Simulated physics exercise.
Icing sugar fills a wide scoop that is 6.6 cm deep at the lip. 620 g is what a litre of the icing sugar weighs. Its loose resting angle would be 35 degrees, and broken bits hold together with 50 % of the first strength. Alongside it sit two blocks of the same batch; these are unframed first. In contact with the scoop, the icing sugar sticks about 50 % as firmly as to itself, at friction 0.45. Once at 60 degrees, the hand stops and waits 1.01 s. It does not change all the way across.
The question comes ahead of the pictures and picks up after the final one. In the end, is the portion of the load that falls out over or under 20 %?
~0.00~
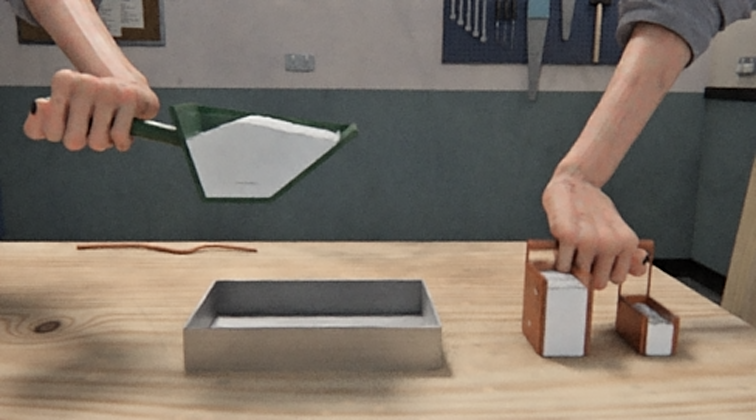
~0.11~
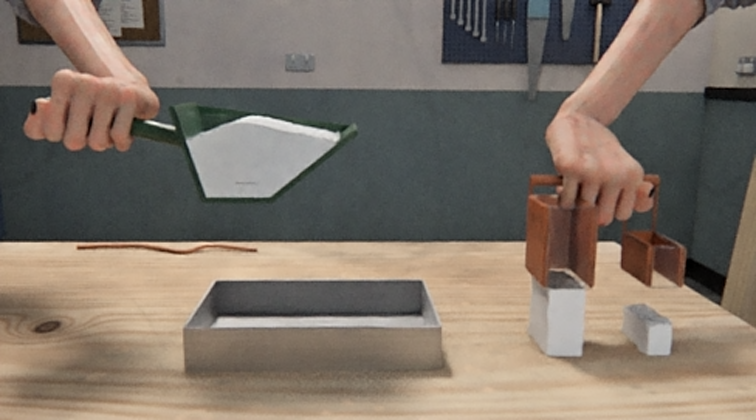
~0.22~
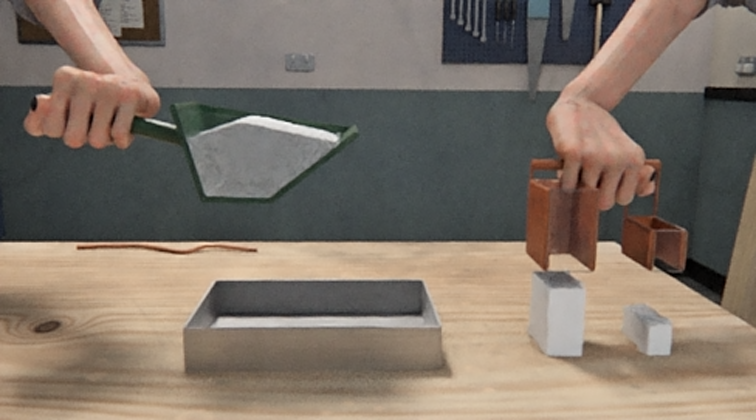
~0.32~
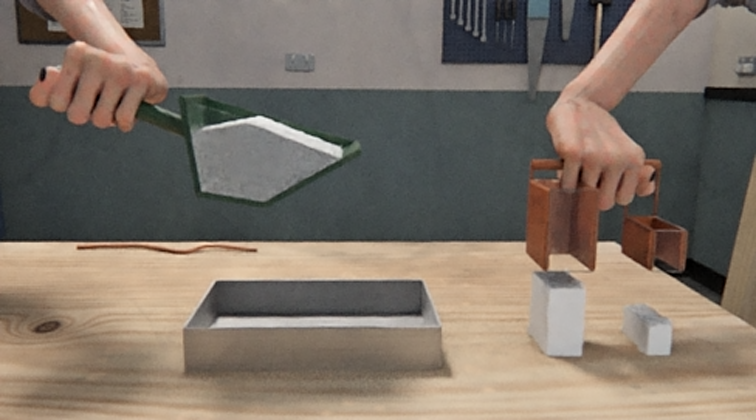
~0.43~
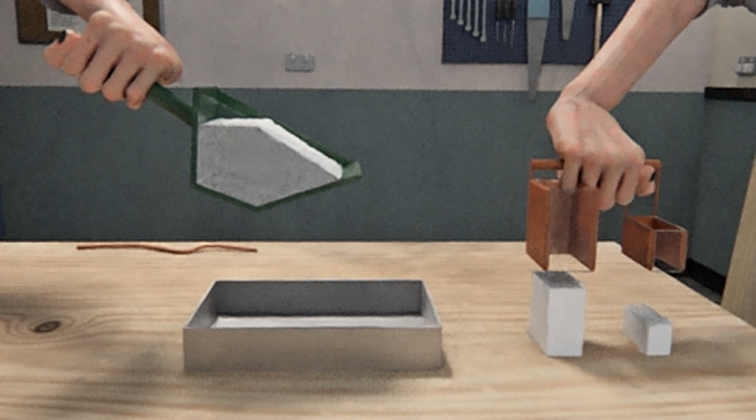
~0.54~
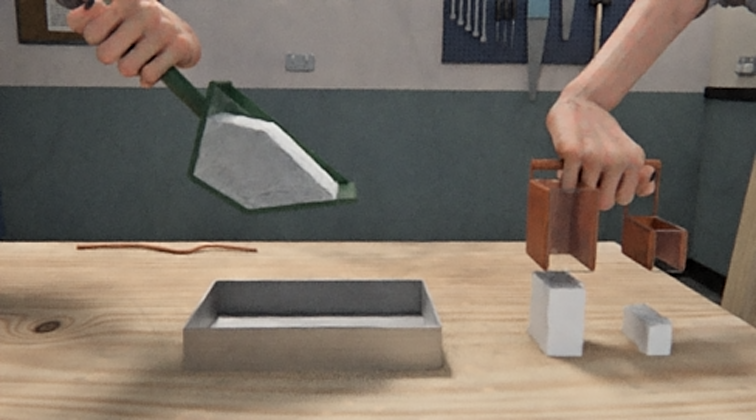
Prediction - beneath 20 percent.
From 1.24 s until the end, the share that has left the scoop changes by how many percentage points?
I'd put it at close to 0 percent.
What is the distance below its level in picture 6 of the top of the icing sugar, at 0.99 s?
Measured change: Around 0.0 cm.
After 0.75 s, the scoop is at 55 degrees and 0 % has left it.
After 0.99 s, the scoop is at 60 degrees and 0 % has left it.
After 1.24 s, the scoop is at 60 degrees and 0 % has left it.
After 1.48 s, the scoop is at 60 degrees and 0 % has left it.
After 1.58 s, at the end, the scoop is at 60 degrees and 0 % has left it.
